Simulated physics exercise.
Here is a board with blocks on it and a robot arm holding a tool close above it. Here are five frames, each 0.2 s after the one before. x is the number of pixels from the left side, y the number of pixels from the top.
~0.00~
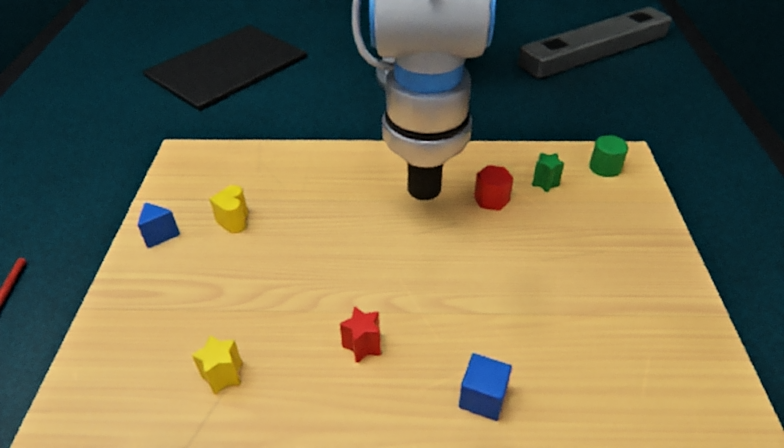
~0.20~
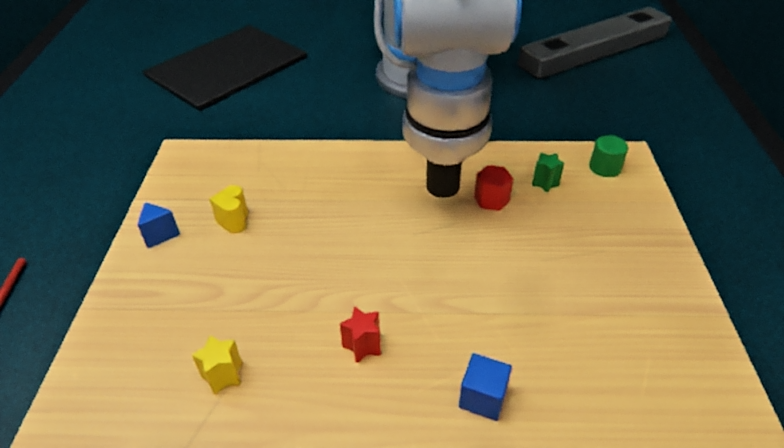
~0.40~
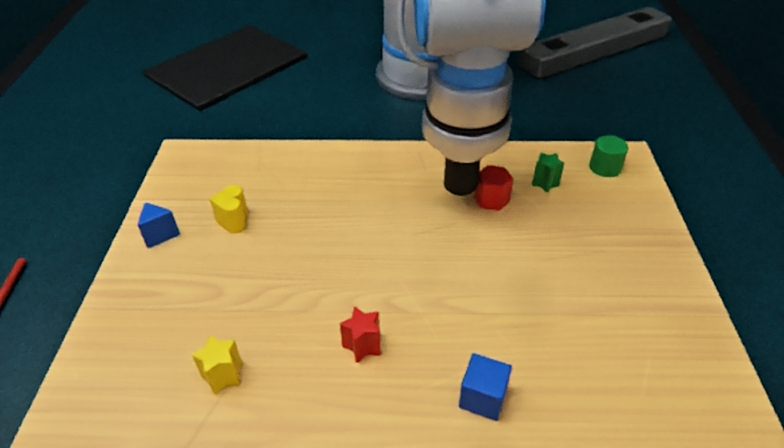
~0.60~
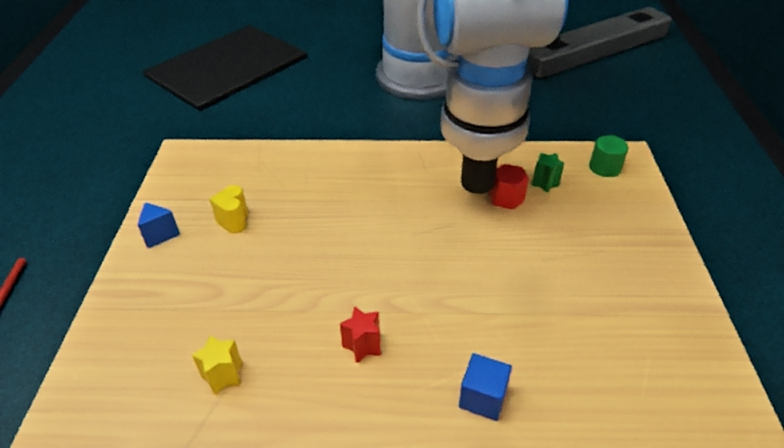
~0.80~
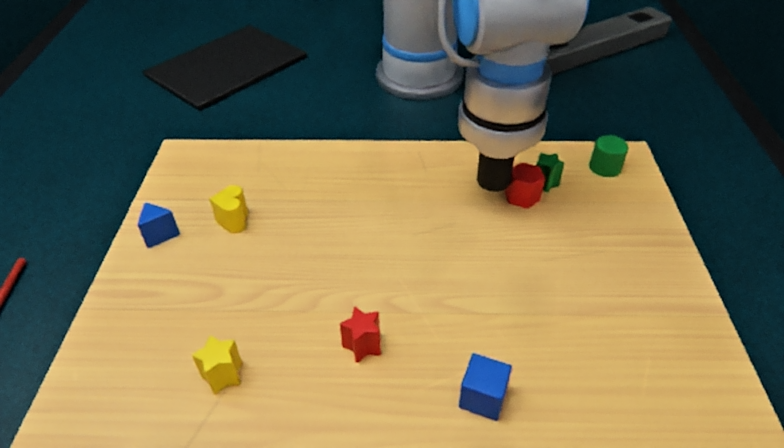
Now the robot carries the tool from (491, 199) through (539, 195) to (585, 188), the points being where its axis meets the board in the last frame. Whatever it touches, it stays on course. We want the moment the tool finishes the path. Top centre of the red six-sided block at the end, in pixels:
Its top middle will sit at (625, 164).
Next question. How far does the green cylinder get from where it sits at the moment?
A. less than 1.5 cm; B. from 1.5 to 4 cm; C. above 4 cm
Correct choice: A.
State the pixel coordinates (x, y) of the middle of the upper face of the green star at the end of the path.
Pixel (585, 147).
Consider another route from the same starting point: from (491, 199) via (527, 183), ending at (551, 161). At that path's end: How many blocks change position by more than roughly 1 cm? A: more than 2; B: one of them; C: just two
That would be C.
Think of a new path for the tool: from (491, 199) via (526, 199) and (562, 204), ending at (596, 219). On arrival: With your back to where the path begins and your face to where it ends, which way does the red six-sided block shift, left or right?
Off to the left side.
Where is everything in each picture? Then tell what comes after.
Lower end of the tool (424, 191), tops of blocks, red six-sided block (495, 175), green star (550, 159), green cylinder (612, 144), in the first picture.
Tool (443, 188), blocks as before, in the second picture.
Tool (460, 186), blocks as before, in the third picture.
Tool (477, 184), red six-sided block (511, 174), in the fourth picture.
Tool (493, 182), red six-sided block (527, 173), green star (550, 159), green cylinder (612, 144), in the fifth picture.
On the path given first. One third of the way, tool (527, 180); red six-sided block (561, 170); green star (567, 154), turned 20° anticlockwise.
Two thirds of the way, tool (559, 177); red six-sided block (593, 167); green star (583, 148), turned 80° anticlockwise.
At the end, tool (590, 172); red six-sided block (625, 164); green star (585, 147), turned 110° anticlockwise; green cylinder not moved.
